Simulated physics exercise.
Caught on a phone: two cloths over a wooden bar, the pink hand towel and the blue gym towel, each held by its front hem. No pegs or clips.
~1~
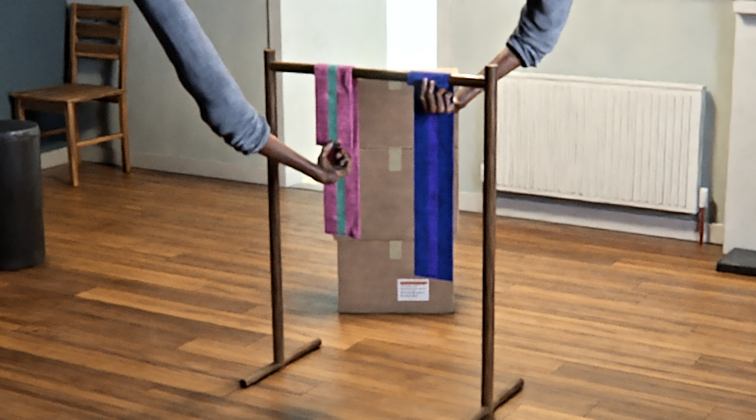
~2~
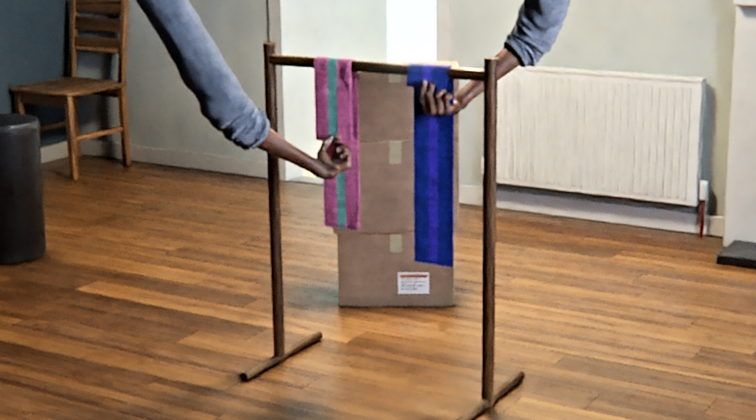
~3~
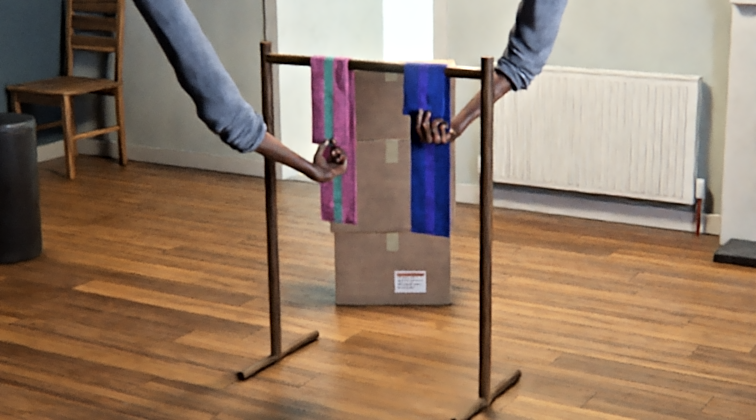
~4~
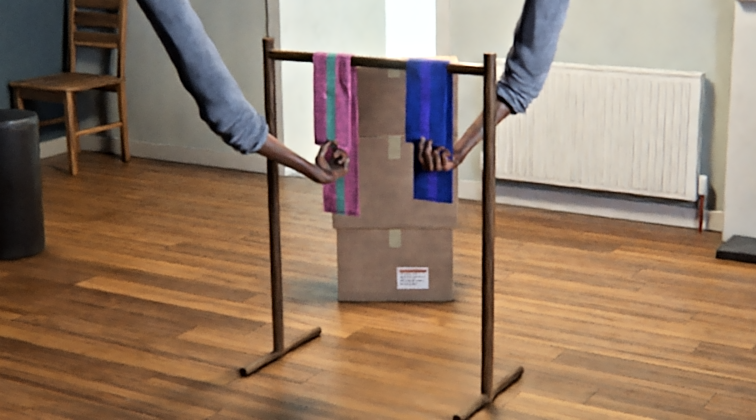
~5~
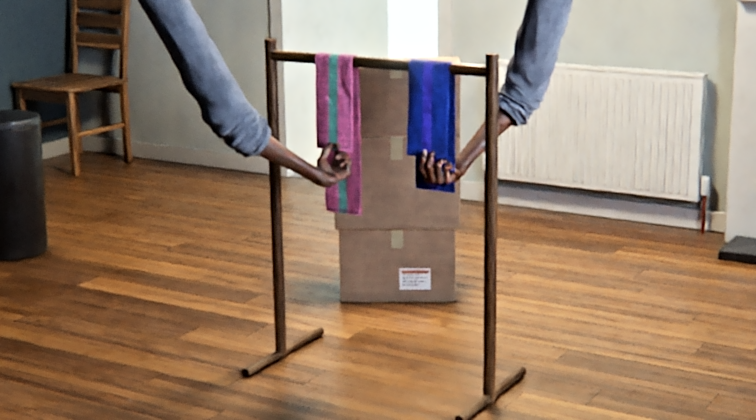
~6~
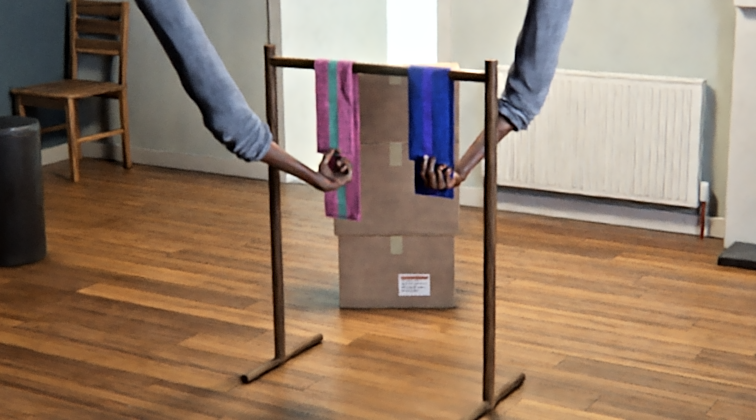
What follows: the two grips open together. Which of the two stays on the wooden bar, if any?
Outcome: The pink hand towel stays on. The blue gym towel hangs there.
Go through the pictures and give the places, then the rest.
Hand towel front hem (343, 144), back hem (351, 233); gym towel front hem (417, 81), back hem (424, 273), in the first frame.
Hand towel front hem (343, 139); gym towel front hem (417, 82), in the second frame.
Hand towel front hem (339, 142); gym towel front hem (413, 111), in the third frame.
Hand towel front hem (340, 144); gym towel front hem (415, 139), in the fourth frame.
Hand towel front hem (342, 146); gym towel front hem (417, 152), in the fifth frame.
Hand towel front hem (343, 152), back hem (351, 216), front over half the back; gym towel front hem (418, 157), back hem (424, 191), front over half the back, in the sixth frame.
Then, 0.32 s on from there, hand towel as it was left; gym towel as it was left.
In the end, hand towel as it was left; gym towel as it was left. The pink hand towel hangs there and the blue gym towel keeps its place.
